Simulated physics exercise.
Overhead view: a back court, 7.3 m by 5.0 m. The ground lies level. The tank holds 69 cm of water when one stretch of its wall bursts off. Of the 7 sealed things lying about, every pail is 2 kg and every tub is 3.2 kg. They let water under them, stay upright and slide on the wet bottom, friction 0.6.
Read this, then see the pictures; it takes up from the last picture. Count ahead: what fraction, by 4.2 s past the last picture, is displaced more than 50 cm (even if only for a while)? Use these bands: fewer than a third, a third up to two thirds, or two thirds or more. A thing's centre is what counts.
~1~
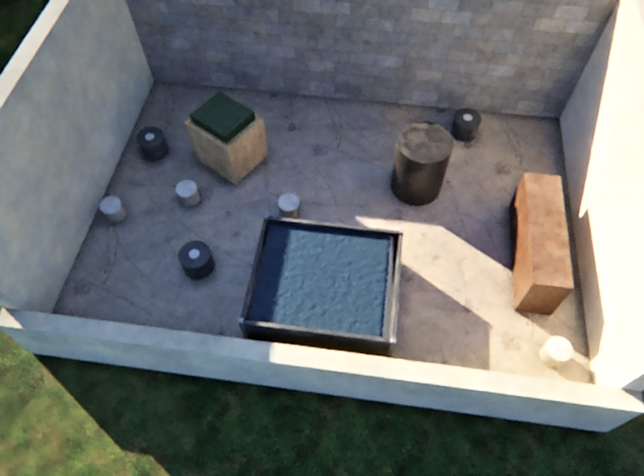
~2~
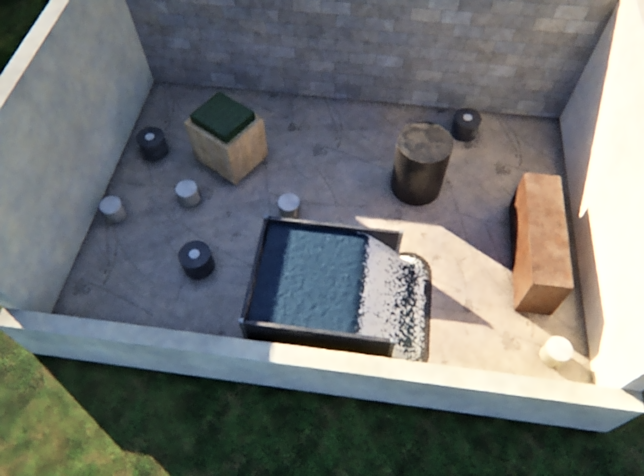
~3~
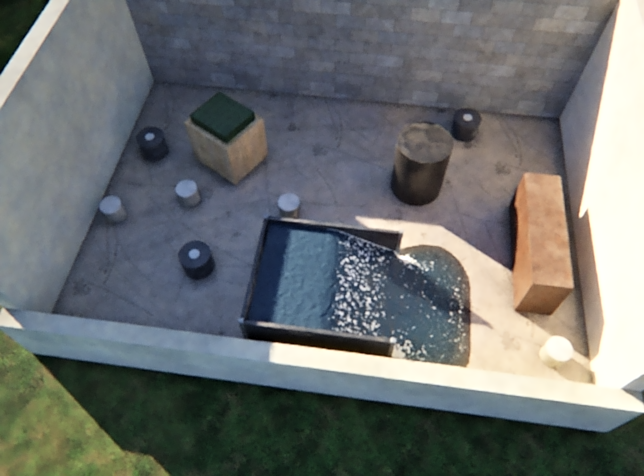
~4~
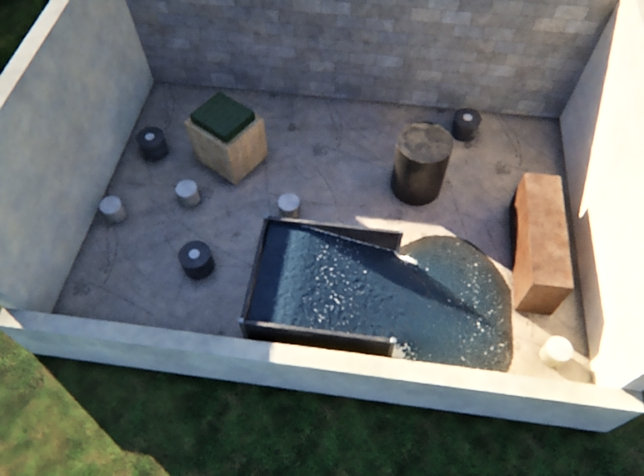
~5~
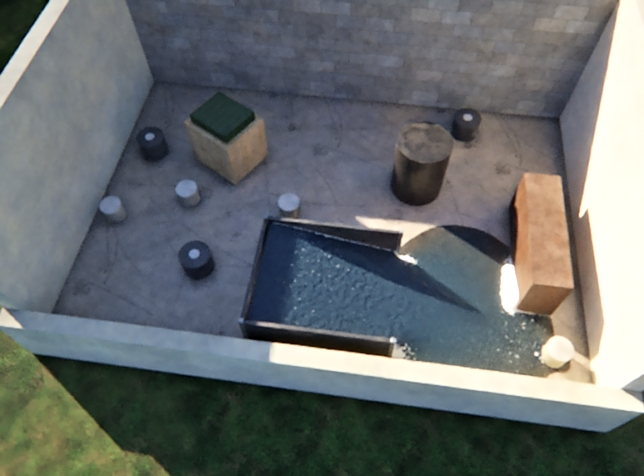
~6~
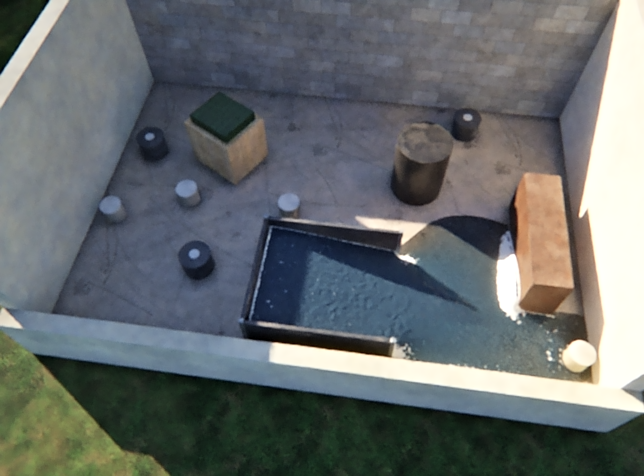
It falls in fewer than a third.
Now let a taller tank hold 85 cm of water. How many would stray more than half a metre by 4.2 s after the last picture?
The answer would then be 2.
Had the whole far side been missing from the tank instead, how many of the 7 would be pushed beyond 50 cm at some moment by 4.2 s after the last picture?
That would give 5.
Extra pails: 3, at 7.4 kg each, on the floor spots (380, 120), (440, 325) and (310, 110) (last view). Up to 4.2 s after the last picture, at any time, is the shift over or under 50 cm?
Each in turn ends up beyond the limit, beyond the limit, within the limit.
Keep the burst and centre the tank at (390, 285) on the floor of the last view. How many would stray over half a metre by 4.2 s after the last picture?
Count: 2.
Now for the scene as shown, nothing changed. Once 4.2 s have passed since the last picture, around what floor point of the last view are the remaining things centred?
They average out to somewhere around (245, 188).
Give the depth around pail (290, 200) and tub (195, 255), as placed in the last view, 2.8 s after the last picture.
Close to 0 and 0 centimetres.
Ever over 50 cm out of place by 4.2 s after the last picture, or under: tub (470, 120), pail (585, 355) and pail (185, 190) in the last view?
Result, in order: Overshooting / overshooting / undershooting.
Then, 0.4 s after the last picture 0 of 7 are over 50 cm from their spots; 1 afloat.
Then, 1.5 s after the last picture 1 of 7 are over 50 cm from their spots; 1 afloat.
Then, 2.8 s after the last picture 2 of 7 are over 50 cm from their spots; 2 afloat.
Then, 4.2 s after the last picture 2 of 7 are over 50 cm from their spots, and 2 have been at some point; 1 afloat.
